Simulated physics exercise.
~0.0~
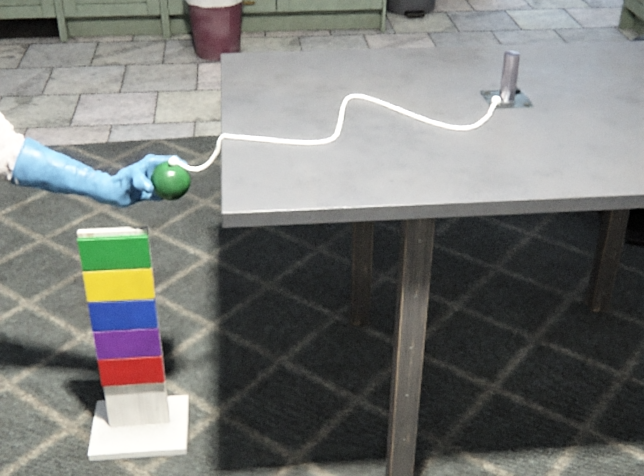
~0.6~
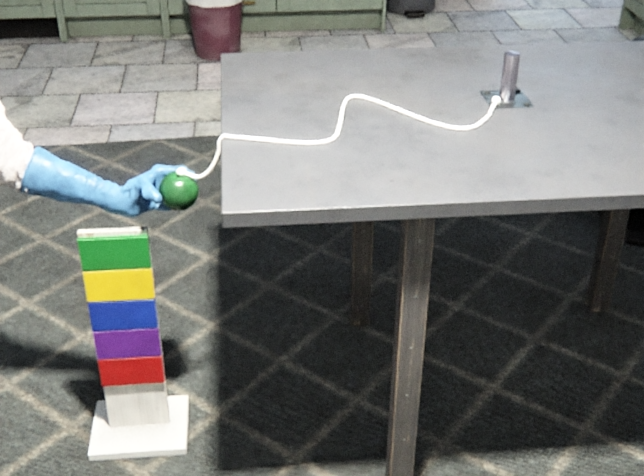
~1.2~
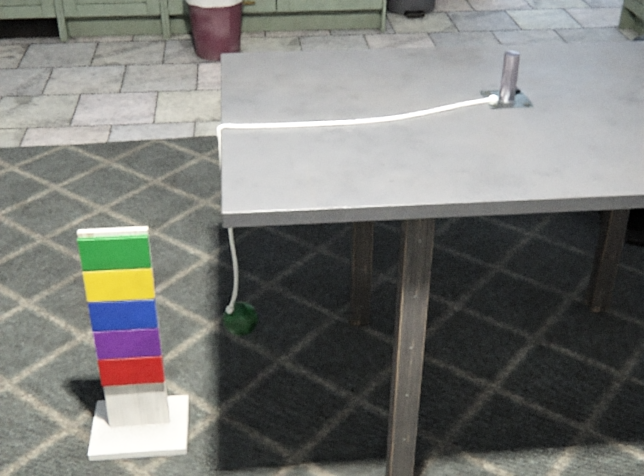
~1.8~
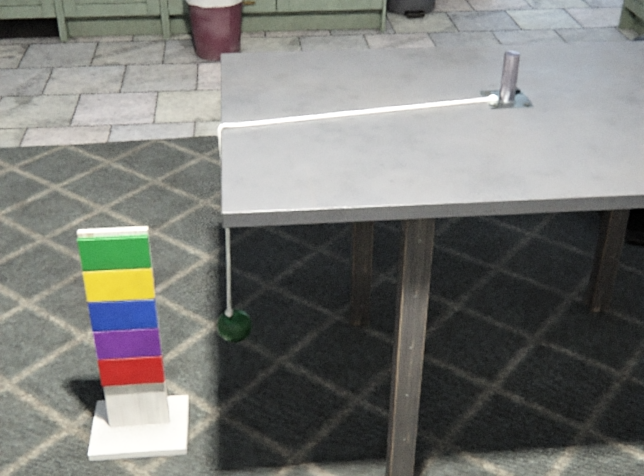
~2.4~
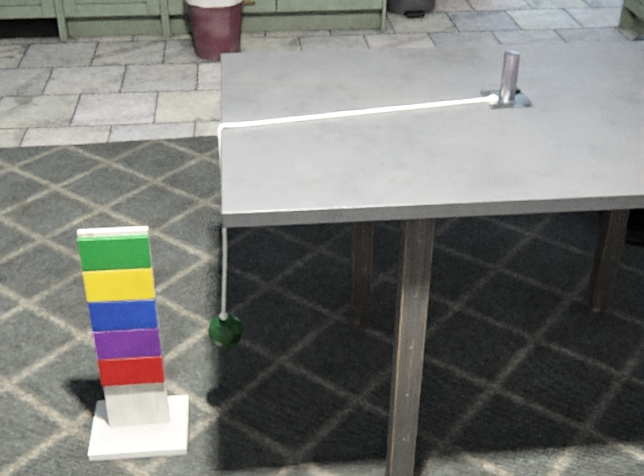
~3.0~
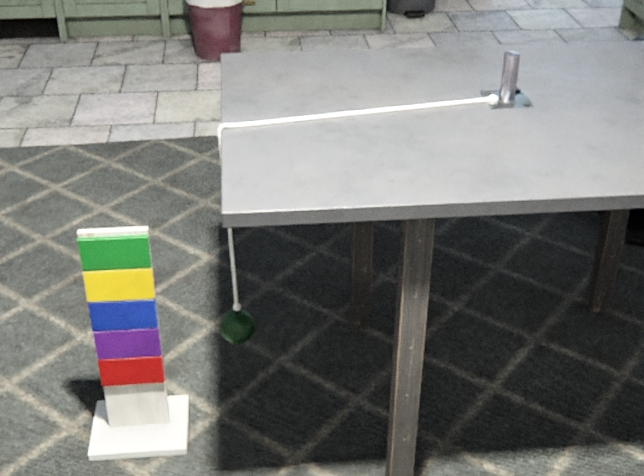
At a grey table, a gloved hand releasing a green ball on a white cord, which drops over the edge and hangs swaying slightly.
